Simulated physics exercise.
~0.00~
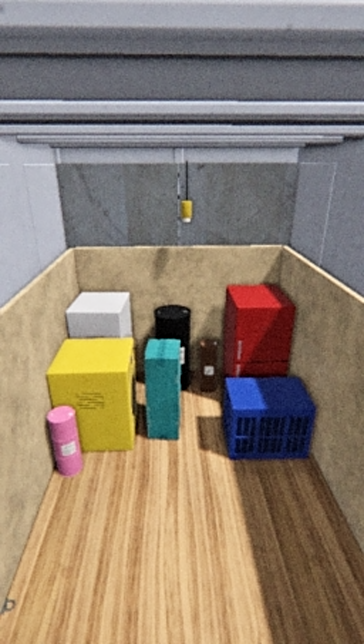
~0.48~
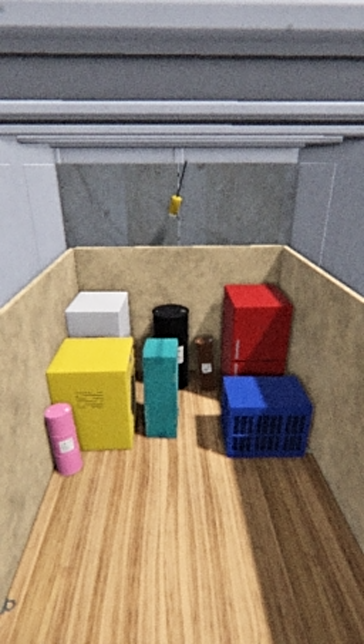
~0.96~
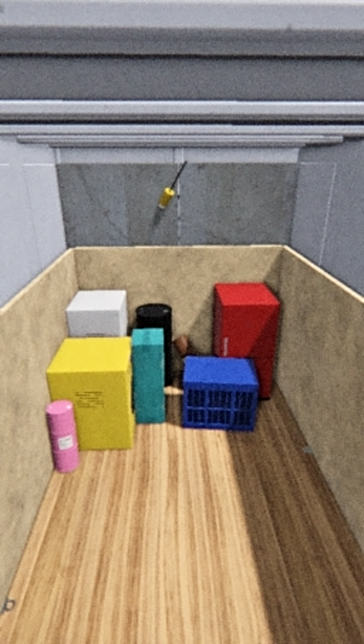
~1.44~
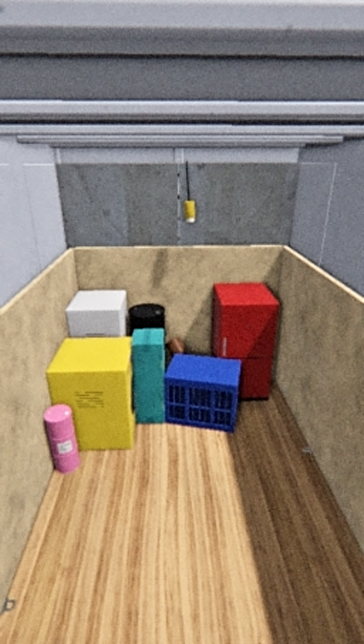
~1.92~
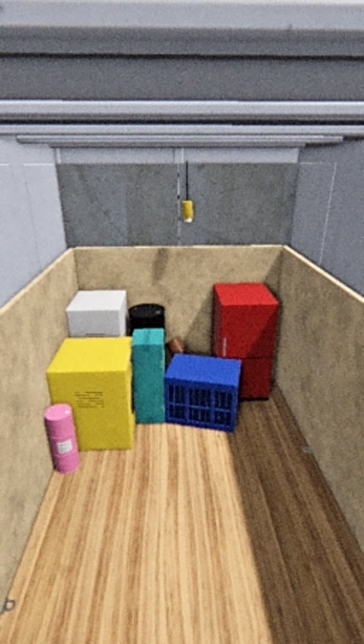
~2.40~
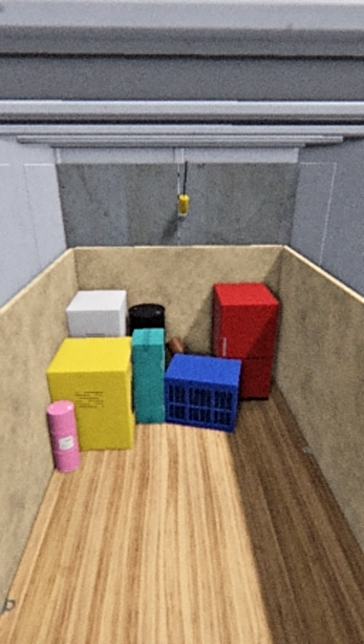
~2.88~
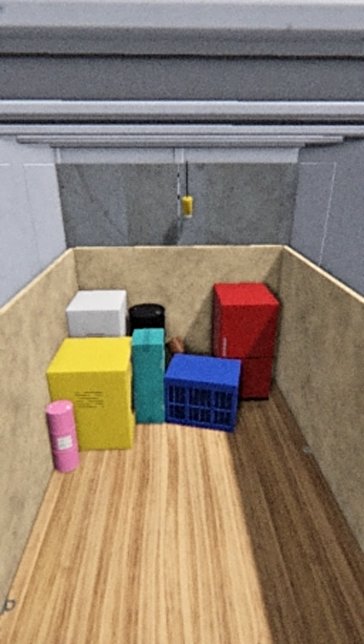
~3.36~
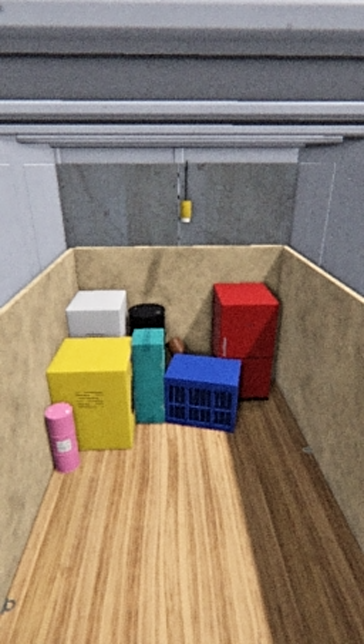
A small yellow lamp hangs at the far end of a van's cargo bay, above a group of coloured boxes, canisters and a black drum on a wooden floor. It swings to one side as the load begins to shift slightly. Then the blue chest slides left and away from the viewer, the turquoise box, black drum and red appliance also move left, and the brown canister leans over. The chest slides farther left, largely hiding the tipped canister. Finally the lamp hangs nearly straight and the load rests, with the yellow and white appliances and pink canister still in place.
